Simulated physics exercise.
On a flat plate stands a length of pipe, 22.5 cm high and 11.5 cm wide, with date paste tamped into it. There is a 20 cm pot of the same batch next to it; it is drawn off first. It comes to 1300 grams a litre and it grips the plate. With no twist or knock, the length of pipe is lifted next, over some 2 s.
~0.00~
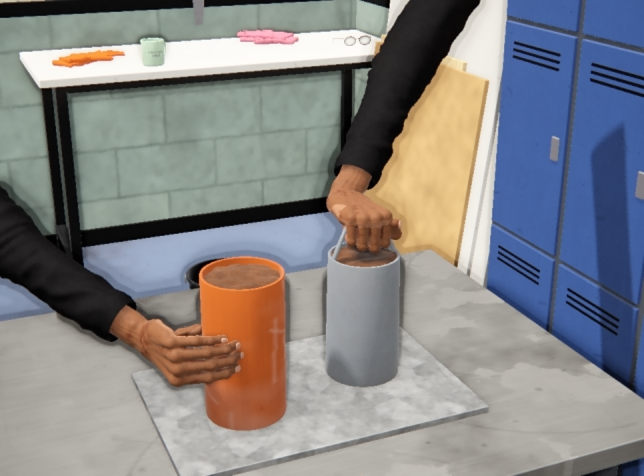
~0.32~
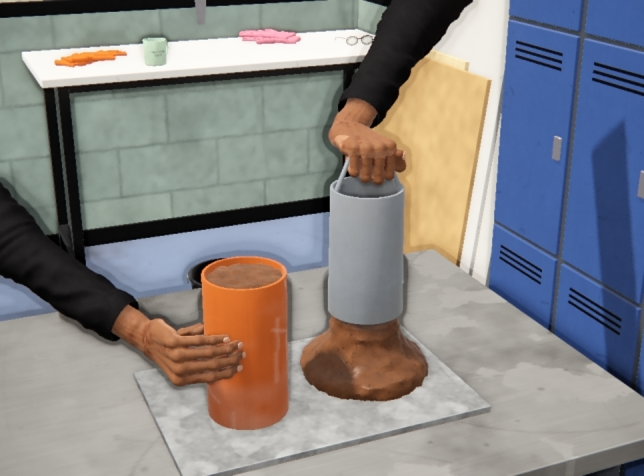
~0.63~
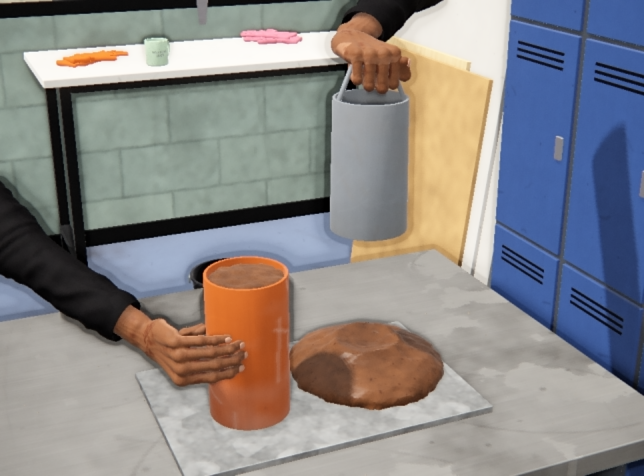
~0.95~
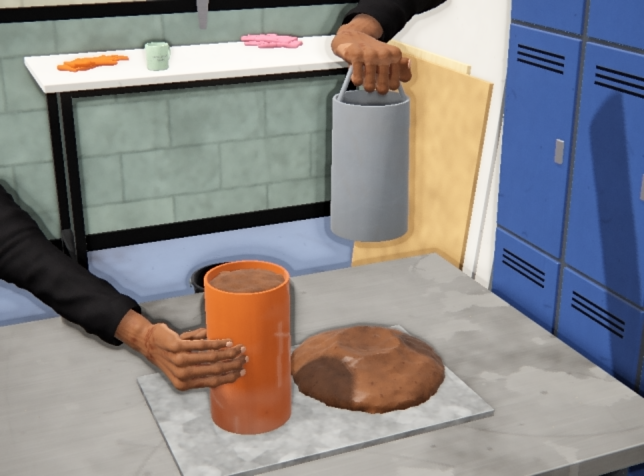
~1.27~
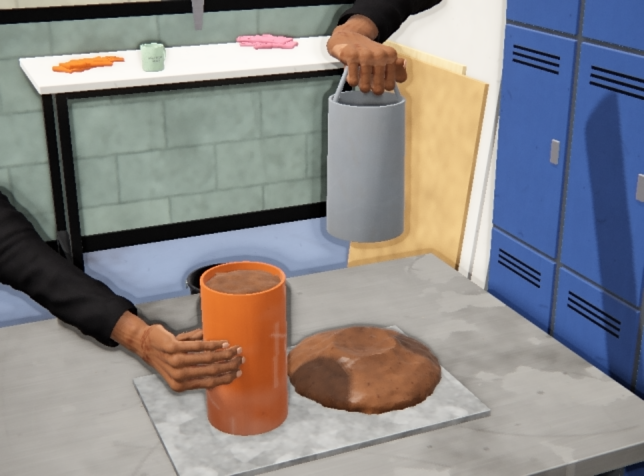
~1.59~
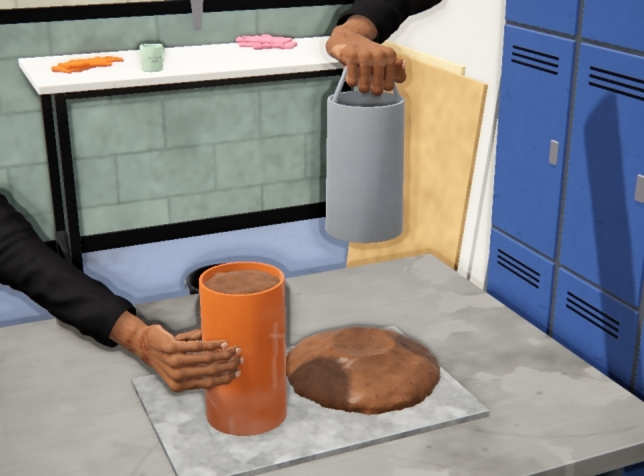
In this clip, one hand steadies an orange cylinder filled with brown paste while another lifts a grey pot straight up, leaving brown material that slumps into a low, wide mound; then the hand holds the pot still above.
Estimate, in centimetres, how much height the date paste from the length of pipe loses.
It loses roughly 15 centimetres.
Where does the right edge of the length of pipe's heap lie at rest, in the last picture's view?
(335, 414).
After 2.1 s, the length of pipe is up 5.5 cm; the date paste has come down 5.7 cm to 17 cm and is 21 cm wide.
After 2.6 s, the length of pipe is up 14 cm; the date paste has come down 15 cm to 7.9 cm and is 27 cm wide.
After 3.1 s, the length of pipe is up 23 cm; the date paste has come down 15 cm to 7.9 cm and is 27 cm wide.
After 3.7 s, the length of pipe is clear; the date paste has come down 15 cm to 7.9 cm and is 27 cm wide.
After 4.2 s, at rest, the length of pipe is clear; the date paste has come down 15 cm to 7.8 cm and is 27 cm wide.
